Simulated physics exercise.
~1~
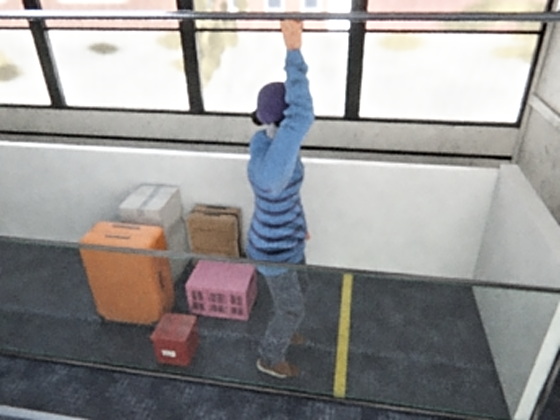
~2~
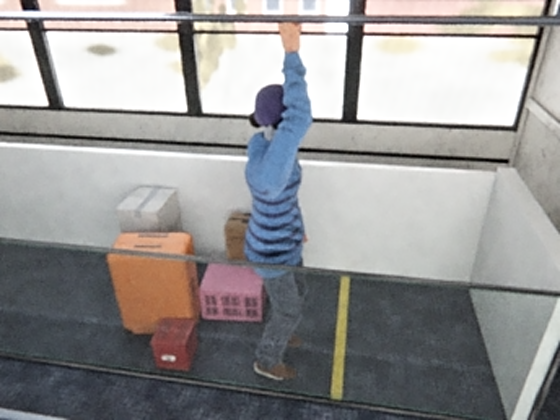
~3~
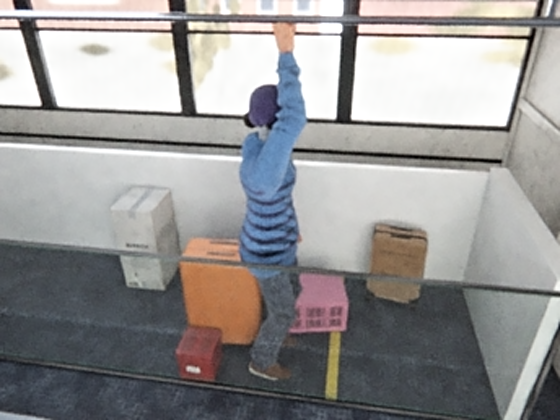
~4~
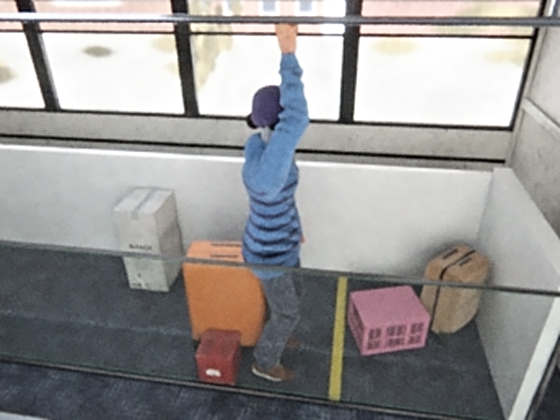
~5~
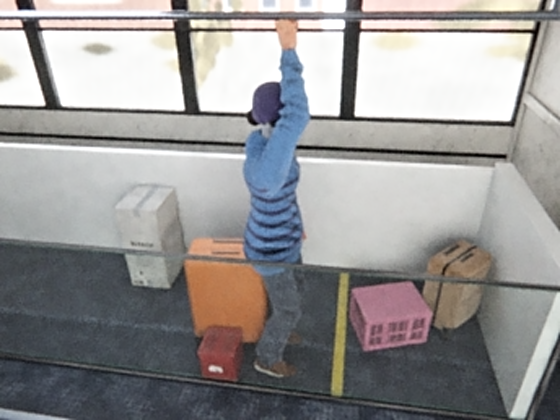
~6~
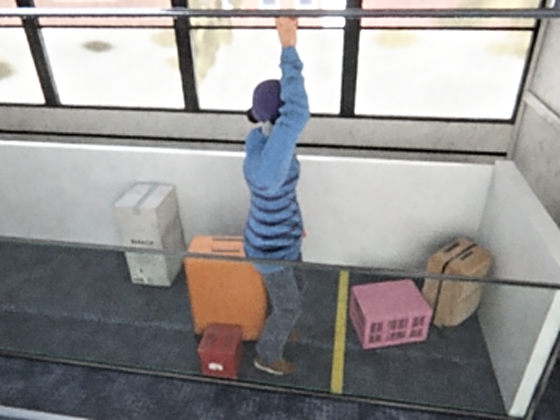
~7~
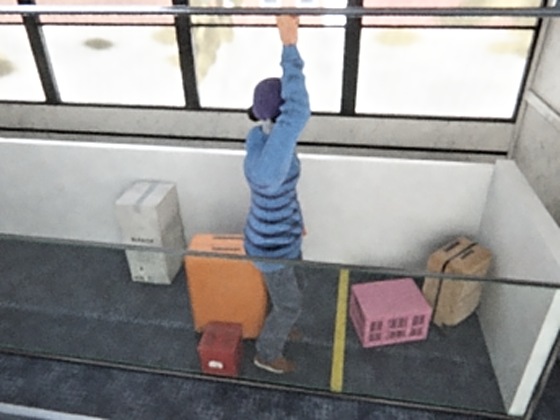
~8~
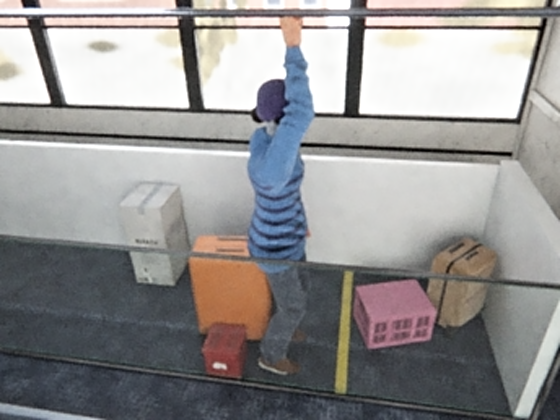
Luggage slides to the right across the dark floor of a shuttle bay, seen from above through a railing. A passenger in a blue striped jacket and dark cap stands near the middle, gripping an overhead bar with one raised arm and staying in place. The orange case and pink crate shift first along with the small brown case, while the white bag at the back left stays put. The brown case and crate then cross the yellow line, and the red tub slides a little. Finally, everything rests, with the orange case and tub short of the line.
